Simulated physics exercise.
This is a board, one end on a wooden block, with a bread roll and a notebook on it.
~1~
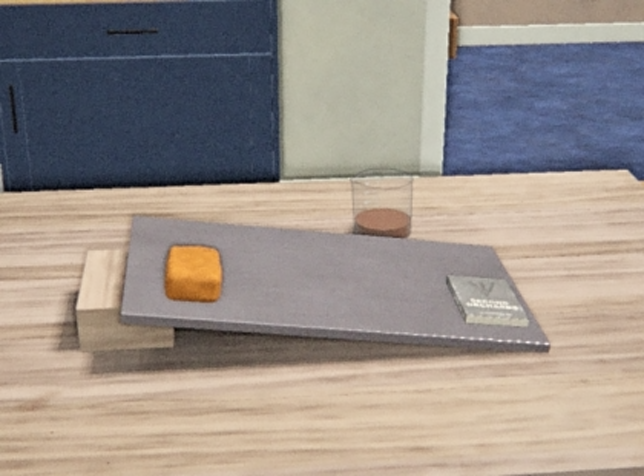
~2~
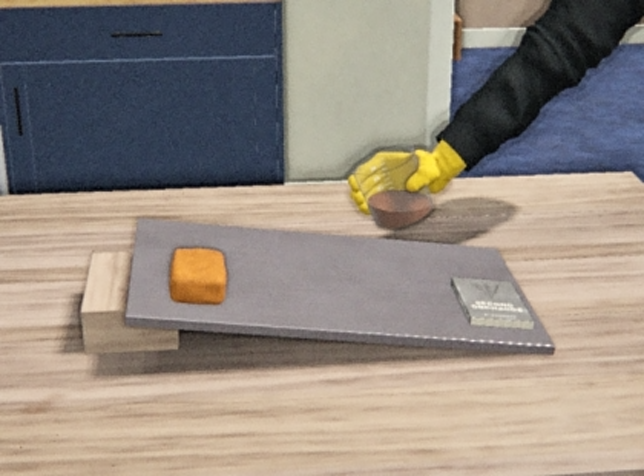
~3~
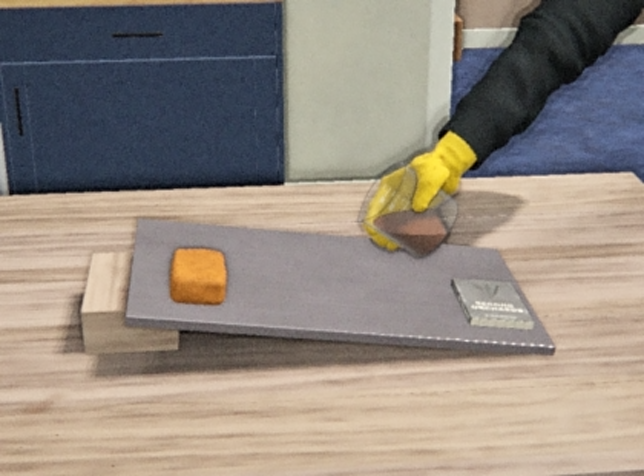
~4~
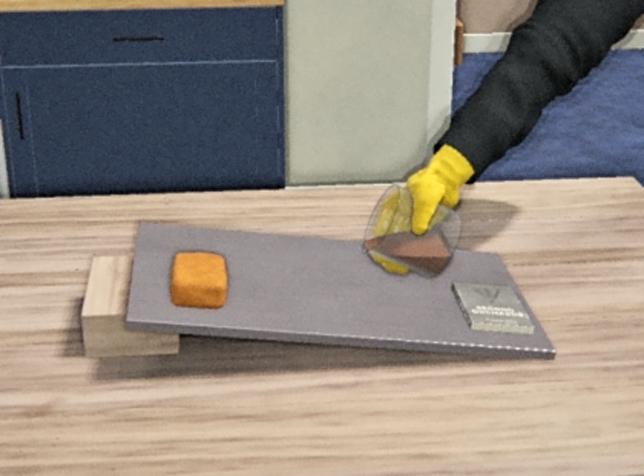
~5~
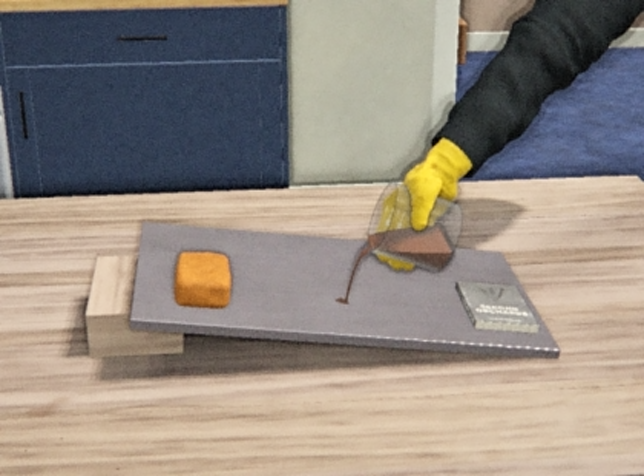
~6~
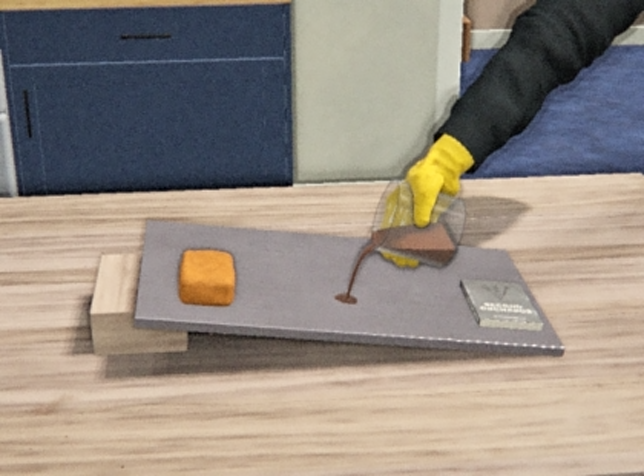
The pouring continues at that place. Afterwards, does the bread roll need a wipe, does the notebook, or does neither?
Bread roll - dry; notebook - wet.
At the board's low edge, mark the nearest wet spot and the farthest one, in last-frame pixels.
From (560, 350) to (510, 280).
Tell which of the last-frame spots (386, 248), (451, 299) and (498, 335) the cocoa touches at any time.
Checking each in turn gives out of the spill, in the spill and in the spill.
Shortly, it runs down to the right; the bread roll is still dry; the notebook is still dry.
Then, it runs down to the right and off the end; the bread roll is still dry; the notebook is wet along its edge.
At the finish, it runs down to the right and off the end; the bread roll is still dry; the notebook is wet along its edge.
